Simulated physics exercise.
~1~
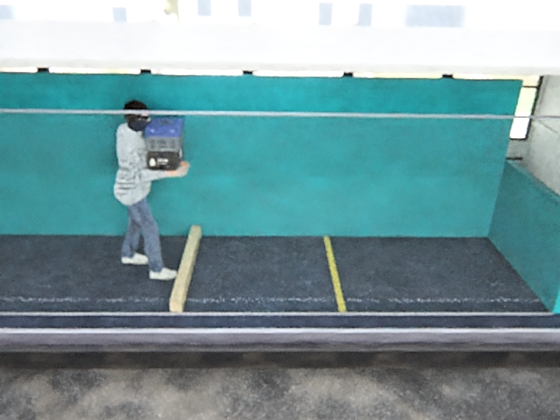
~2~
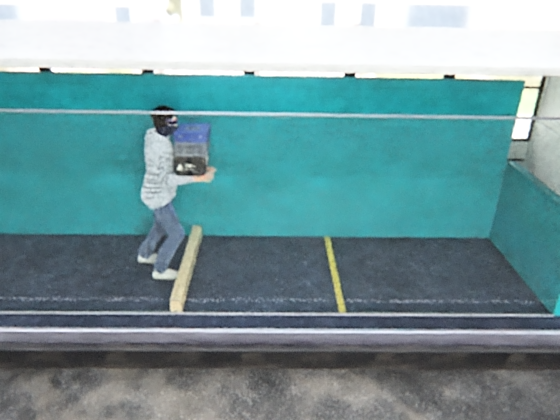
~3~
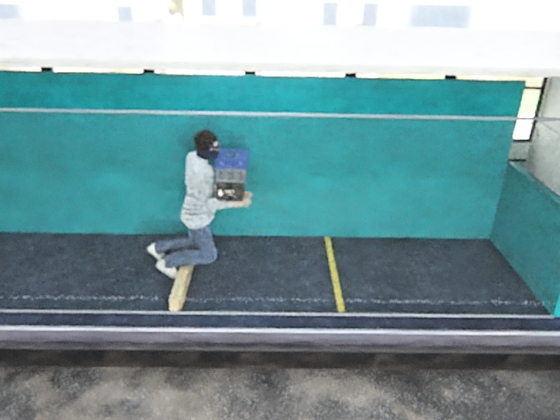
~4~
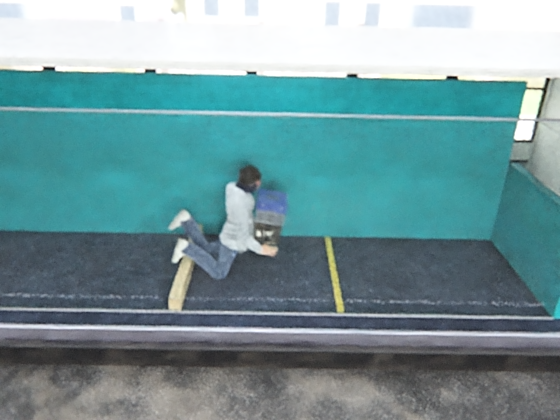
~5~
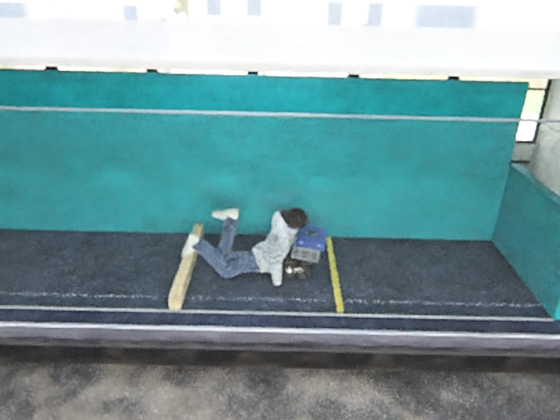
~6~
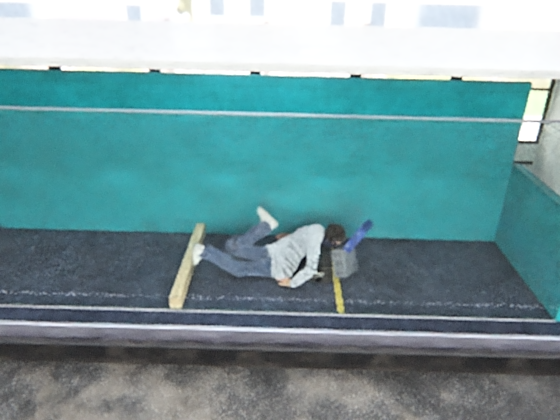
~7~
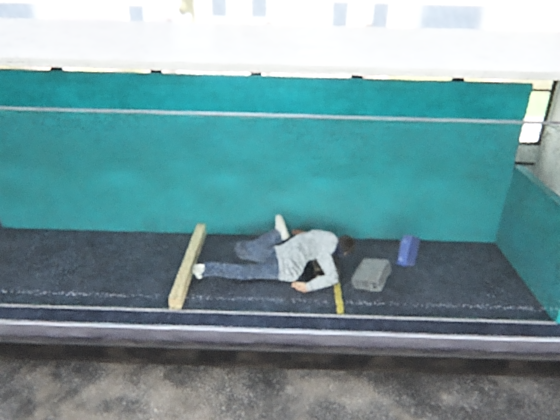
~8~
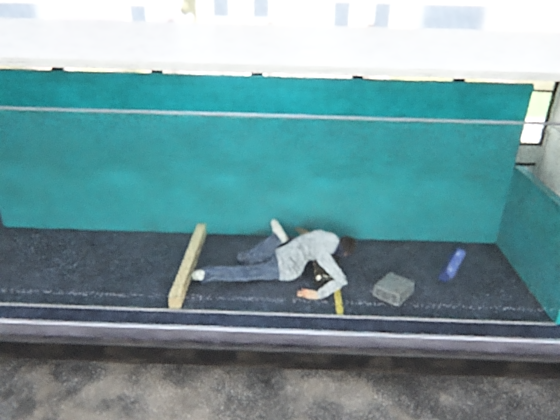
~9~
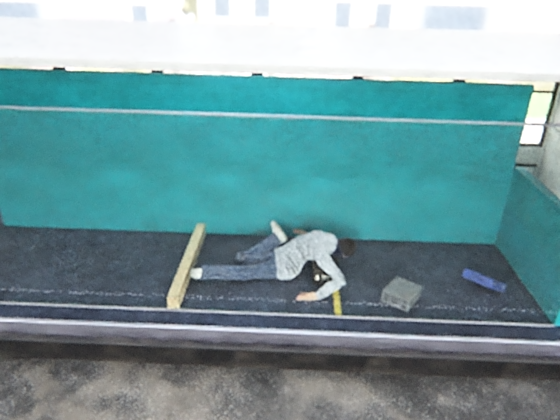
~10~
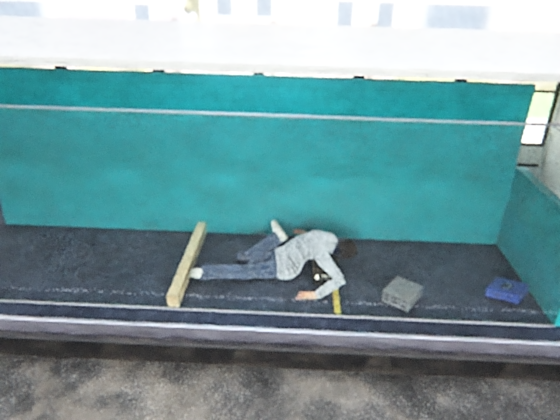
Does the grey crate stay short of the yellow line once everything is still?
No, the grey crate tumbles over the yellow line and comes to rest to the right of it.
